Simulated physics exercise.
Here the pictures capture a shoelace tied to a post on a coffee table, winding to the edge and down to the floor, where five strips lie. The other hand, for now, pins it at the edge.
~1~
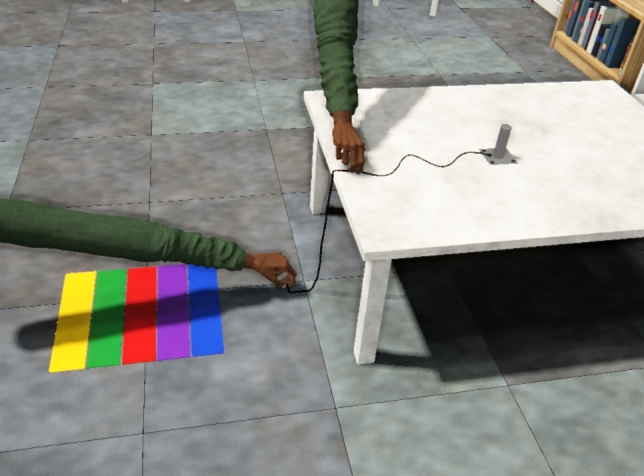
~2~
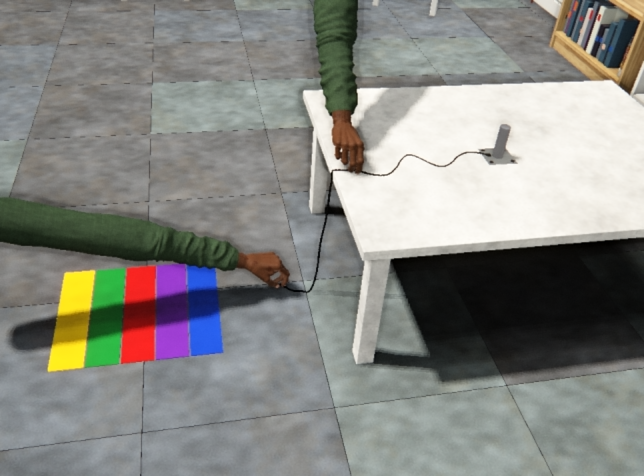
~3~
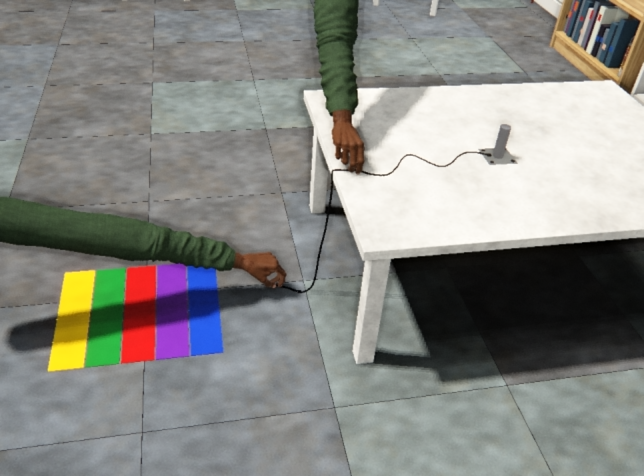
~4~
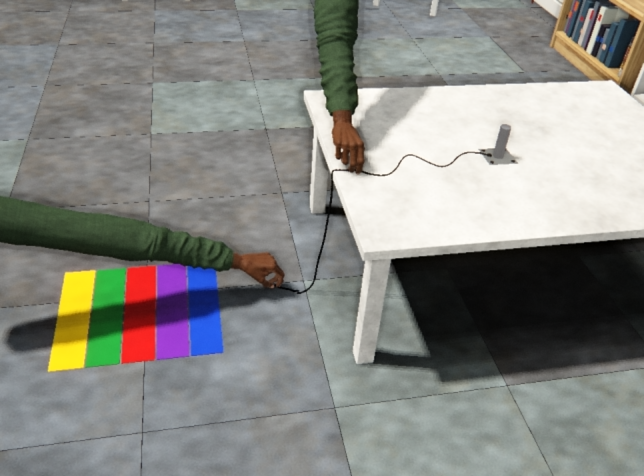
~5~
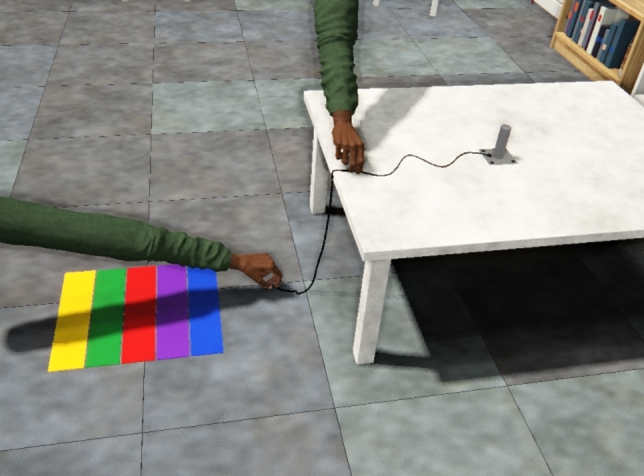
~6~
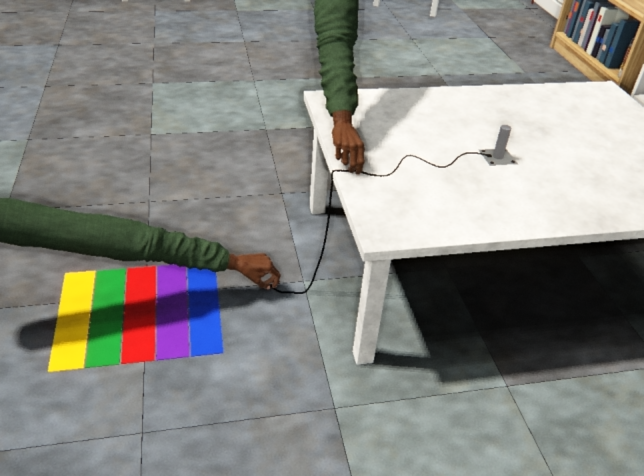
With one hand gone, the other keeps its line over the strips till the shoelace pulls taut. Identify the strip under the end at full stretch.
Strip: Red.
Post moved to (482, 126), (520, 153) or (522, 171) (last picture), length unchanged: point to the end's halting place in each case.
About (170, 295), (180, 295) and (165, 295).
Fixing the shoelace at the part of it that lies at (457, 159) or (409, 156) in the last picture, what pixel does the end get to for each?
Try one ends near (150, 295), try two near (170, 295).
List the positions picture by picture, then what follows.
In the first frame, end (287, 284); blue (207, 336); purple (173, 340); red (140, 343); green (105, 347); yellow (70, 351).
In the second frame, end (280, 284); shoelace through (463, 154) (418, 157) (383, 176) (331, 187) (321, 239) (314, 282).
In the third frame, end (277, 285).
In the fourth frame, end (275, 285); shoelace through (463, 154) (418, 157) (383, 176) (332, 187) (324, 239) (313, 282).
In the fifth frame, end (273, 285).
In the sixth frame, end (271, 286); shoelace through (463, 154) (418, 158) (383, 176) (332, 188) (325, 239) (312, 282).
Soon after, end near (203, 292); over blue.
Then, end near (166, 295); over purple.
At full stretch, end near (143, 297); over red. The end stops over the red strip.
